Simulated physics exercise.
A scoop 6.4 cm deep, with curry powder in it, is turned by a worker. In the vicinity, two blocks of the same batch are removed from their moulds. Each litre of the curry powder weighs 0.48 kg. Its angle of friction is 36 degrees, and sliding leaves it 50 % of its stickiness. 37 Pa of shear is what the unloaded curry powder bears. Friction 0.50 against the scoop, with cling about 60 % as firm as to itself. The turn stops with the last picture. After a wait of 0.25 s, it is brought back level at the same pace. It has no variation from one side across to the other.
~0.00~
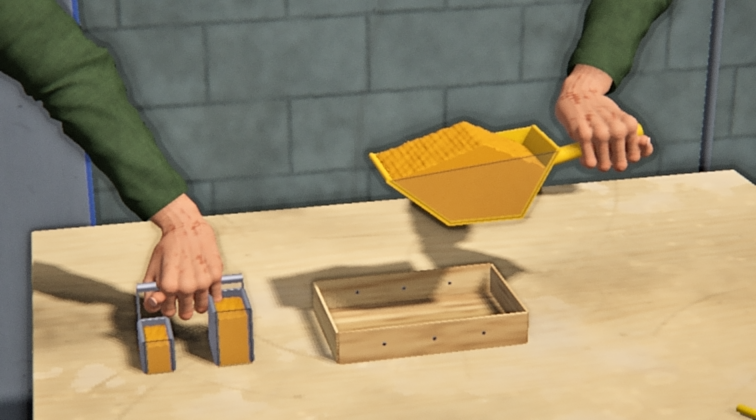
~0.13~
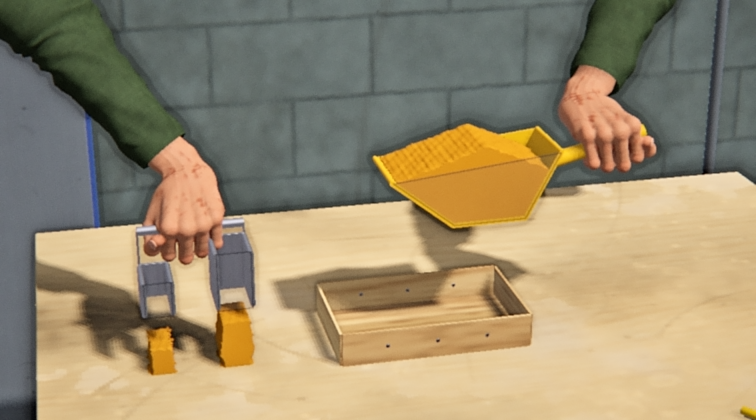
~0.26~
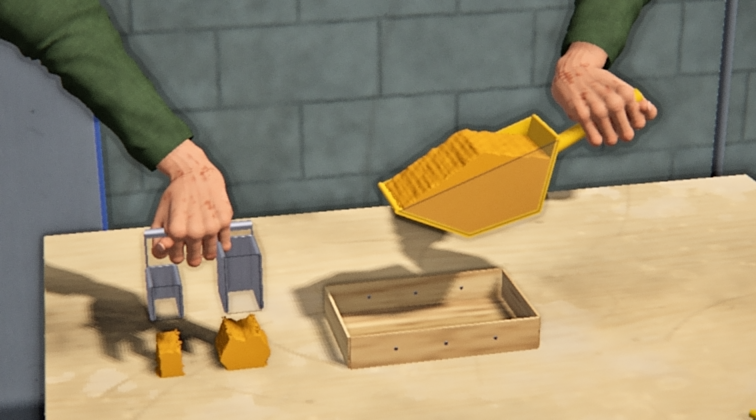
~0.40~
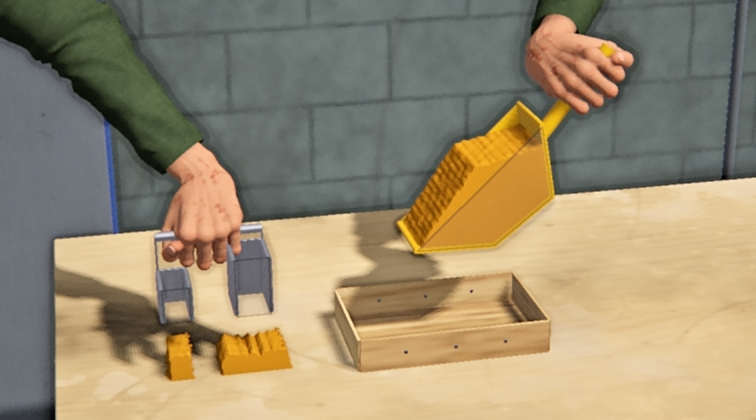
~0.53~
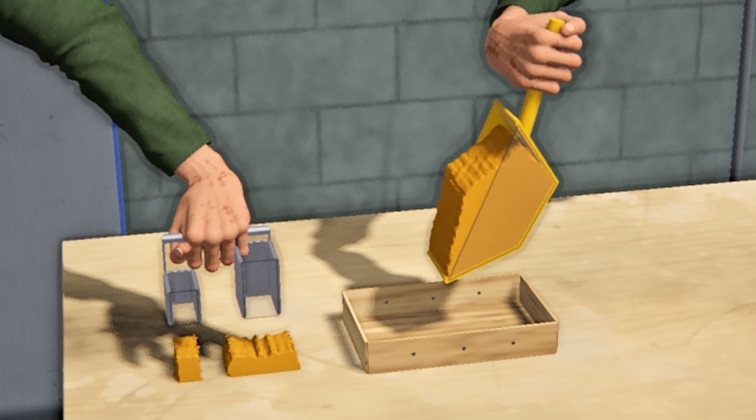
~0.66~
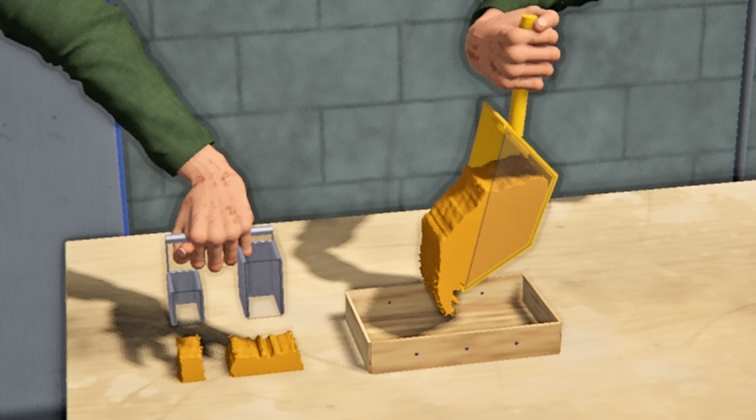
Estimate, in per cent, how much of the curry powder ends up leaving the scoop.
I would say 77 per cent of it leaves the scoop.
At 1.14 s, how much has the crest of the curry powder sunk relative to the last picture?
I'd say near 6.0 centimetres.
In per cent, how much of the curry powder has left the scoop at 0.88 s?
60 per cent.
By 0.88 s, the scoop is at 71 degrees and 61 % has left it.
By 1.14 s, the scoop is at 44 degrees and 76 % has left it.
By 1.41 s, the scoop is at 2 degrees and 77 % has left it.
By 1.67 s, the scoop is at 0 degrees and 77 % has left it.
By 1.82 s, at the end, the scoop is at 0 degrees and 77 % has left it.
